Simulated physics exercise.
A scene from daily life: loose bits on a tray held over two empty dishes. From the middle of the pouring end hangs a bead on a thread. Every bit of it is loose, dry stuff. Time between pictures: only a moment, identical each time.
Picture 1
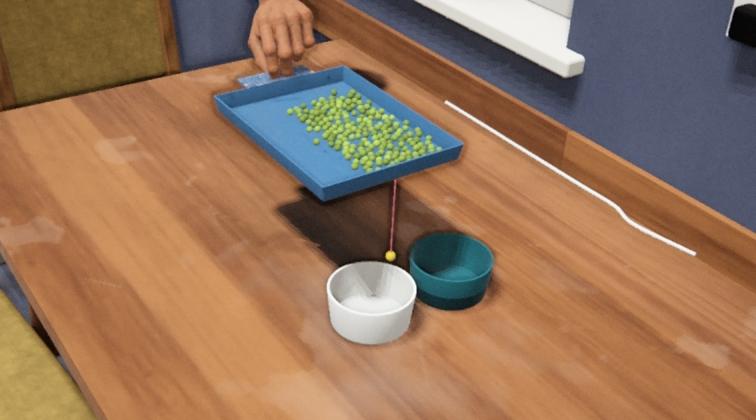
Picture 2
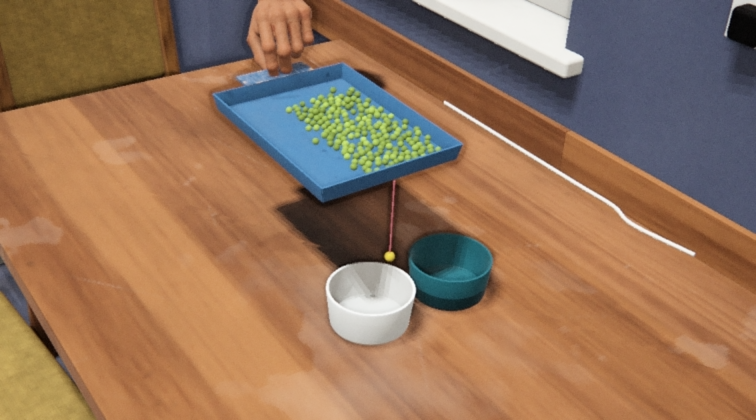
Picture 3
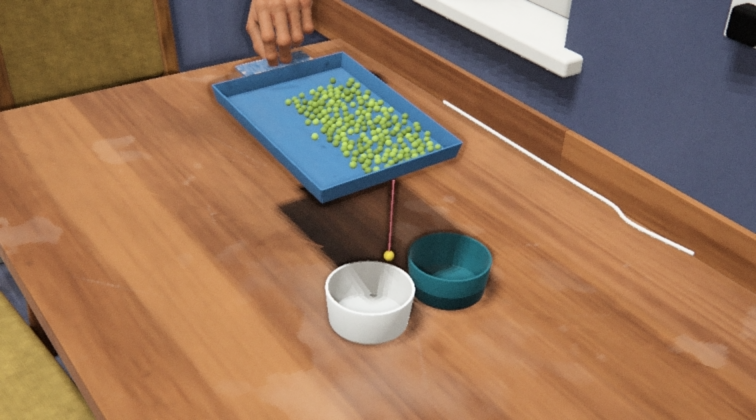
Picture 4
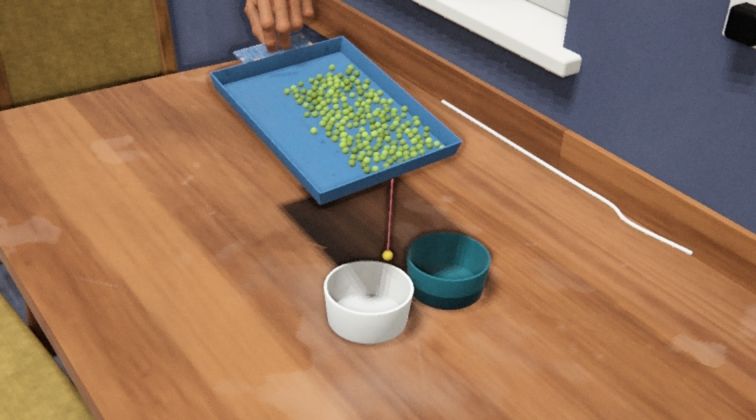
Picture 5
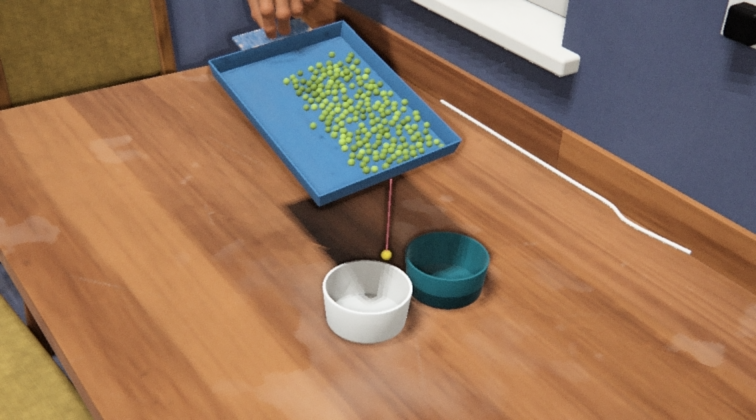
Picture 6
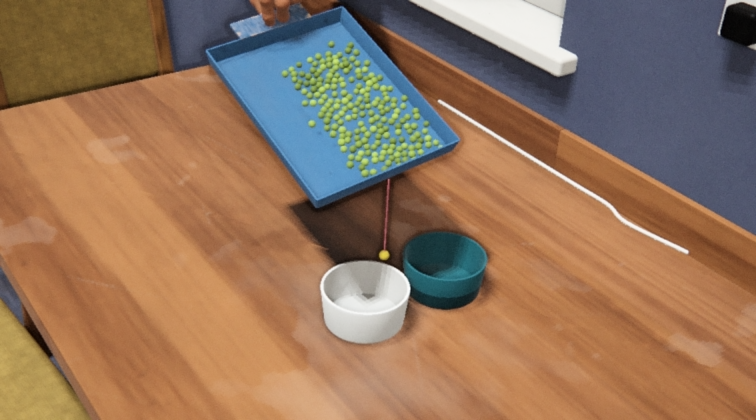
A blue tray of green peas is held by a hand at its far end above a wooden table, seen from above at an angle, with a blue wall behind. Below the tray's near edge hang a dark red thread and yellow bead, beside a white dish at left and a teal one at right. The hand steadily raises the far end, tilting the tray toward its near left corner, while the peas shift slightly and the view drifts very slightly.
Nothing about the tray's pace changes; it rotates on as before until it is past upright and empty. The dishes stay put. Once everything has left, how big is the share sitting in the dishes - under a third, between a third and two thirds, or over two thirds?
Between the two of them they take in a middle share, a third to two thirds.
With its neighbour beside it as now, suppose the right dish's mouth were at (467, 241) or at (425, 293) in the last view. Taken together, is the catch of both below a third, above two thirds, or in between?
First: Less than a third; second: The middle third.
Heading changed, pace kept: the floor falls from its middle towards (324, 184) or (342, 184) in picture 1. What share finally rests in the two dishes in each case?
Around 40 per cent first, around 50 per cent next.
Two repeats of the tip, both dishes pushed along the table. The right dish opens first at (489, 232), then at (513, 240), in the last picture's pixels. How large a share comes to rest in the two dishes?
It would be roughly 0 per cent, followed by roughly 0 per cent.
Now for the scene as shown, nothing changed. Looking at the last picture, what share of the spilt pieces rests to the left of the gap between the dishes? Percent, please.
Estimate: About 80 per cent.
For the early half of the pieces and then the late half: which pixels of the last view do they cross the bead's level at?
First part (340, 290), rest (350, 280).
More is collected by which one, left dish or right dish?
More ends up in the one on the left.
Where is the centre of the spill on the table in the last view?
Roughly at pixel (328, 371).
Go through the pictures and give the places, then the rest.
The first picture shows corners of the pouring end at (324, 184) and (459, 143), level; middle of the load at (365, 130), dried peas; left dish at (396, 324); right dish at (476, 291); bead on its thread at (391, 256).
The second picture shows corners of the pouring end at (323, 186) and (458, 143), level; middle of the load at (364, 129).
The third picture shows corners of the pouring end at (323, 187) and (458, 142), tipped barely, lowest at the left corner; middle of the load at (364, 124).
The fourth picture shows corners of the pouring end at (322, 190) and (457, 140), tipped a little, lowest at the left corner; middle of the load at (363, 117).
The fifth picture shows corners of the pouring end at (321, 192) and (457, 139), tipped clearly, lowest at the left corner; middle of the load at (363, 111).
The sixth picture shows corners of the pouring end at (318, 196) and (455, 139), tipped clearly, lowest at the left corner; middle of the load at (362, 108), a small part on the move; left dish at (390, 324); right dish at (470, 290).
Soon, tray tipped steeply; nearly all on the tray; a stray few outside both; a stray few in the air.
A while on, tray tipped past a quarter turn; a small part on the tray; about a third in the left dish; about a quarter outside both; about a quarter in the air.
Towards the end, tray tipped past a quarter turn; about half in the left dish; about half outside both.
Finally, tray tipped past a quarter turn; about half in the left dish; none in the right dish; about half outside both.
